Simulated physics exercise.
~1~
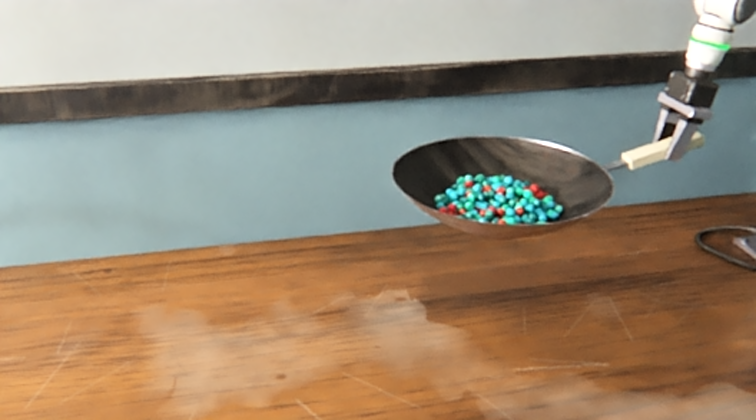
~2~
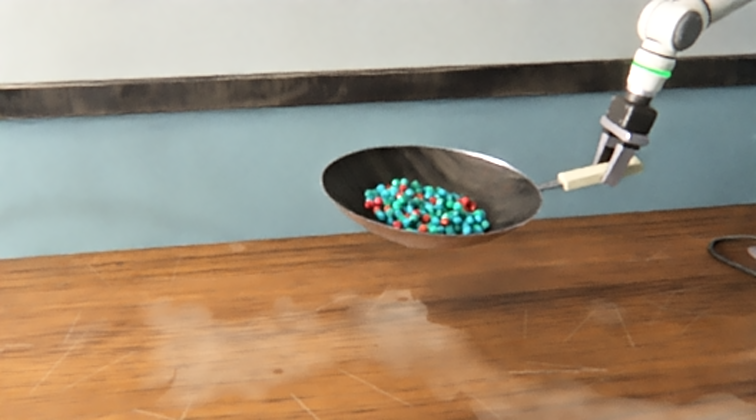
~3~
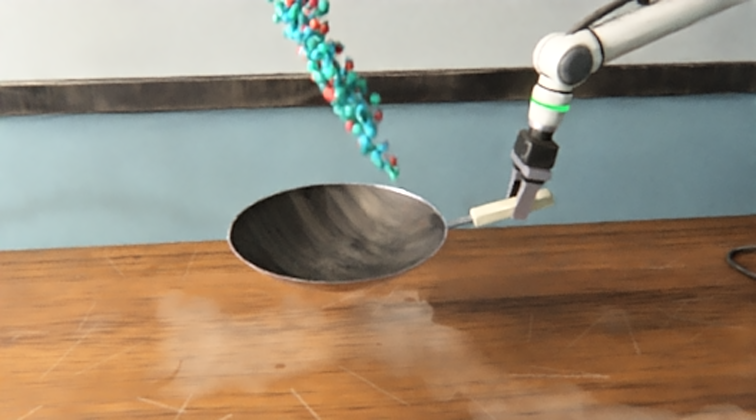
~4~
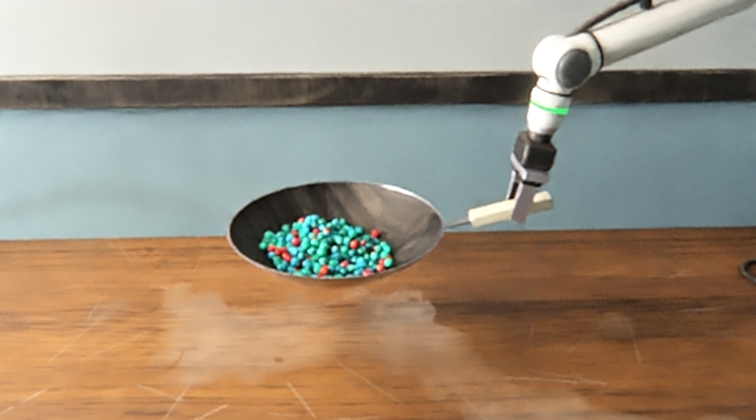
Above a scratched wooden table, in front of a blue and pale grey wall with a dark band, a robot arm holds a dark wok by its handle. A heap of small round sweets, mostly teal with some red, rests inside. The arm carries the wok to the left and slightly lower, with the sweets still piled in it. It moves further left, and the sweets fly up in a long slanting stream above the almost empty wok. They drop back in, and the wok ends upright with the sweets gathered inside and none visible on the table.
